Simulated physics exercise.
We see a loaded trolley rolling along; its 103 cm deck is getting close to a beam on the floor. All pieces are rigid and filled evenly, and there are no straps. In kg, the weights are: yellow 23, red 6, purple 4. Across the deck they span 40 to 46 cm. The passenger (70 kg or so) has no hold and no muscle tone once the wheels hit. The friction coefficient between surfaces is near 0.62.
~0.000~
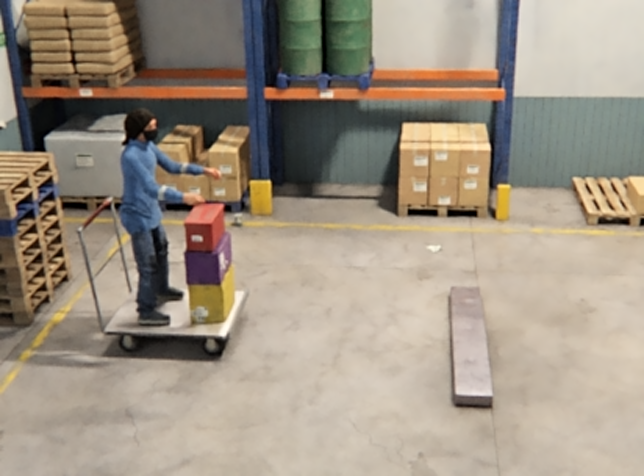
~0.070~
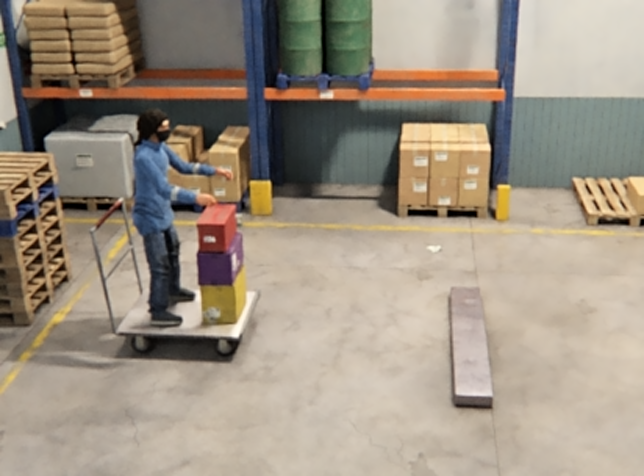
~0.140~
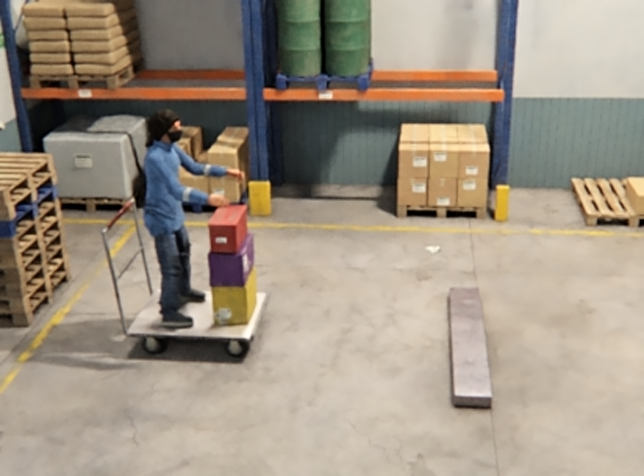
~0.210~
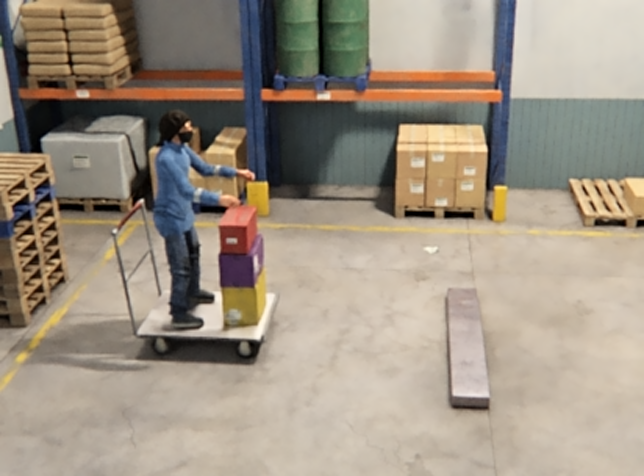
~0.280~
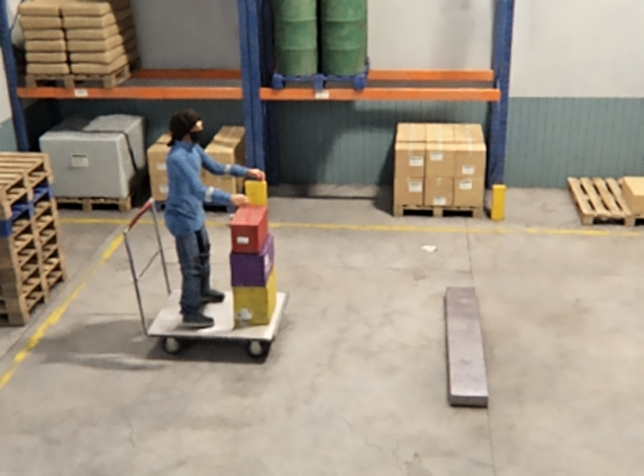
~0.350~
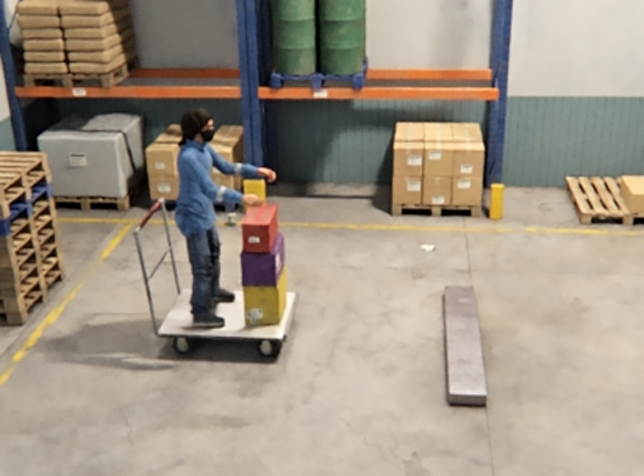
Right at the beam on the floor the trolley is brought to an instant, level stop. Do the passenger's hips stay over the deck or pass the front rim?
Odds are it sticks with its ride.
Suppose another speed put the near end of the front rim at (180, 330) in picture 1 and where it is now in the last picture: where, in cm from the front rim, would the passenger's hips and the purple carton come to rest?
Hips 90 past, purple 70 past.
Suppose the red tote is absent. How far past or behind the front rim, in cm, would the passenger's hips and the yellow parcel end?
Then hips 60 behind, yellow 20 behind.
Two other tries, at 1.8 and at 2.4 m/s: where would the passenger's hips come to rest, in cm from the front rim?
Try 1: 20 cm past rim; try 2: 130 cm past rim.
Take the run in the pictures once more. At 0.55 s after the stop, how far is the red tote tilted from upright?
I'd put the tilt at close to 40°.
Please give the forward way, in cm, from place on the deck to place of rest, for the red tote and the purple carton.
Shift, cm - red: 220; purple: 95.
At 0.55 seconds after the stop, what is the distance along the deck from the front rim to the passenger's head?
20 cm past.
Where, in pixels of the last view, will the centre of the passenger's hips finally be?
About (368, 283).
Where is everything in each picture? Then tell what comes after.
In the first picture, hips (140, 211), red tote (205, 227), rim corner (228, 336); 0 cm covered, 188 to go.
In the second picture, hips (153, 211), red tote (217, 228), rim corner (240, 337); 10 cm covered, 178 to go.
In the third picture, hips (164, 212), red tote (229, 229), rim corner (252, 338); 20 cm covered, 168 to go.
In the fourth picture, hips (174, 213), red tote (239, 230), rim corner (262, 339); 31 cm covered, 158 to go.
In the fifth picture, hips (184, 212), red tote (250, 229), rim corner (273, 338); 41 cm covered, 148 to go.
In the sixth picture, hips (195, 212), red tote (261, 228), rim corner (284, 338); 51 cm covered, 138 to go. Speed about 1.5 m/s.
Impact comes at 1.30 s.
After 1.55 s the passenger's hips are 46 cm behind the rim, near (403, 238) in the last picture's view.
After 1.85 s the passenger's hips are 49 cm behind the rim, near (400, 249) in the last picture's view.
After 2.30 s the passenger's hips are 65 cm behind the rim, near (380, 274) in the last picture's view.
When all is still (4.9 s), past the rim, red tote and purple carton; behind it, yellow parcel and the passenger's hips.
